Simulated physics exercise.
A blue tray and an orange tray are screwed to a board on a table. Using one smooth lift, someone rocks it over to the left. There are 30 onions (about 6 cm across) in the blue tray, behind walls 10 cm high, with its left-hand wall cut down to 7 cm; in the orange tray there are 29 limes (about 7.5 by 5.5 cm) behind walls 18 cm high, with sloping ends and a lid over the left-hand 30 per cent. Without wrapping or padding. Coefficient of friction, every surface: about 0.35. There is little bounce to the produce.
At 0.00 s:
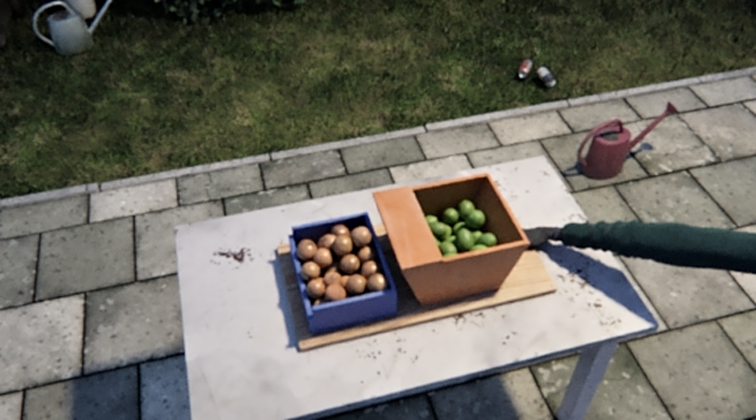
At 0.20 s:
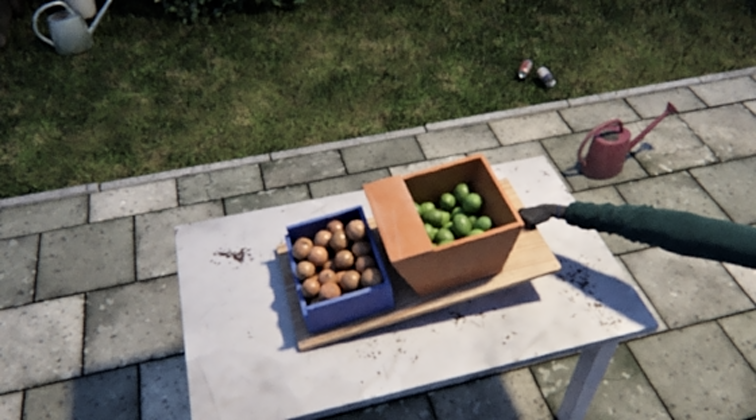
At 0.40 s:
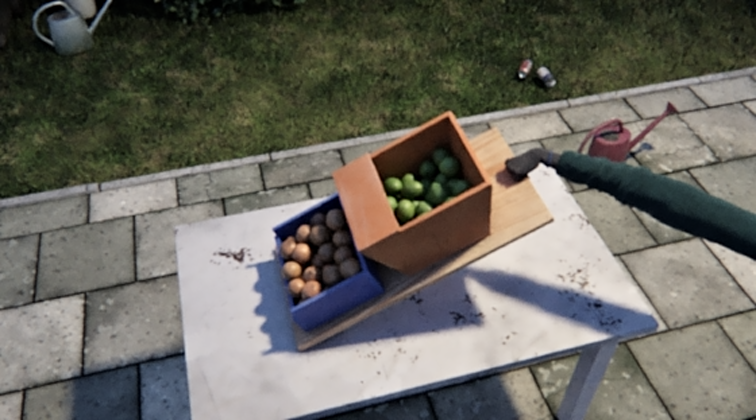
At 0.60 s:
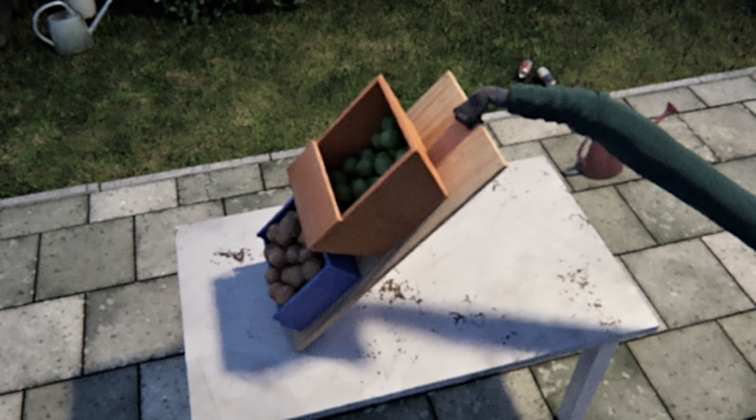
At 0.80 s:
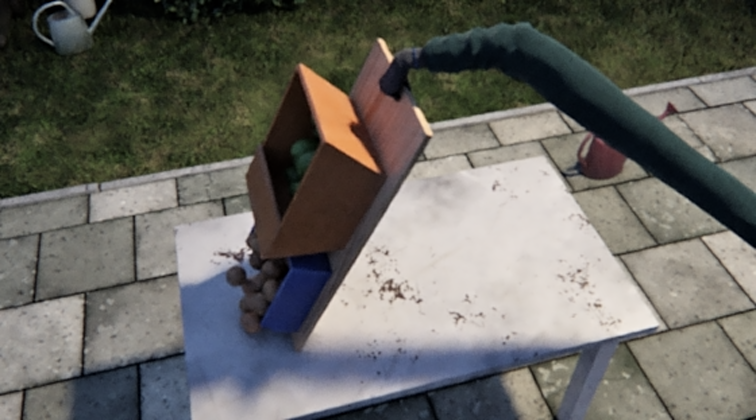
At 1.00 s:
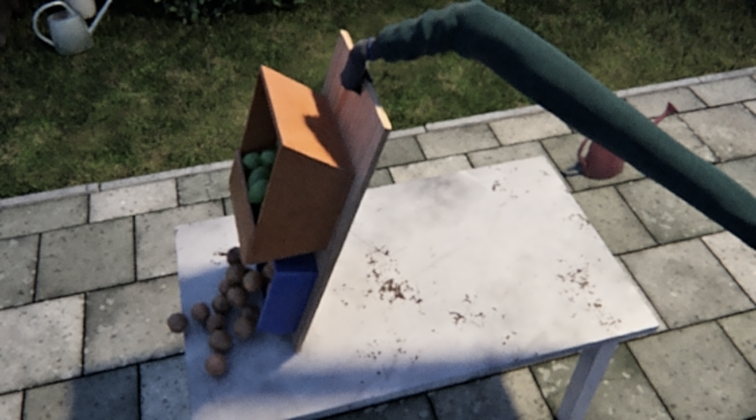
A green-sleeved arm lifted the right end of a board on a table, tilting it steeply leftward, and brown onions tumbled out of the blue tray while the limes stayed in the orange one.
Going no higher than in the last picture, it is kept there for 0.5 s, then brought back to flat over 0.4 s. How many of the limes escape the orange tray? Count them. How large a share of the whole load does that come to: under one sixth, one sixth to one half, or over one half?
It comes to under one sixth of the load.
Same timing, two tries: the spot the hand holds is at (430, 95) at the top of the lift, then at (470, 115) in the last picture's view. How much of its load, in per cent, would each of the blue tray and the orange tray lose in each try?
First try, then second: The blue tray sheds 50 then 50 per cent, and the orange tray sheds 0 then 0 per cent.
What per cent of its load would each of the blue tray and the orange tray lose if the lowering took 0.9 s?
Then the blue tray sheds 50 %, while the orange tray sheds 0 %.
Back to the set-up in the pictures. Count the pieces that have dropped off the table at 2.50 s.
Around 8.
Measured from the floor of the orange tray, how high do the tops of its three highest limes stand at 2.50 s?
Height: Roughly 15 cm.
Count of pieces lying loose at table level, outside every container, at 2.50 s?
Piece count: Roughly 8.
After 1.24 s, tilt 71°; blue tray 14 in, 16 out and orange tray 29 in, 0 out.
After 1.54 s, tilt 69°; blue tray 14 in, 16 out and orange tray 29 in, 0 out.
After 1.96 s, tilt 0°; blue tray 14 in, 16 out and orange tray 29 in, 0 out.
Outcome (at 2.50 s), blue tray 14 in, 16 out and orange tray 29 in, 0 out. Asked share, 0 of 29, 0 per cent.
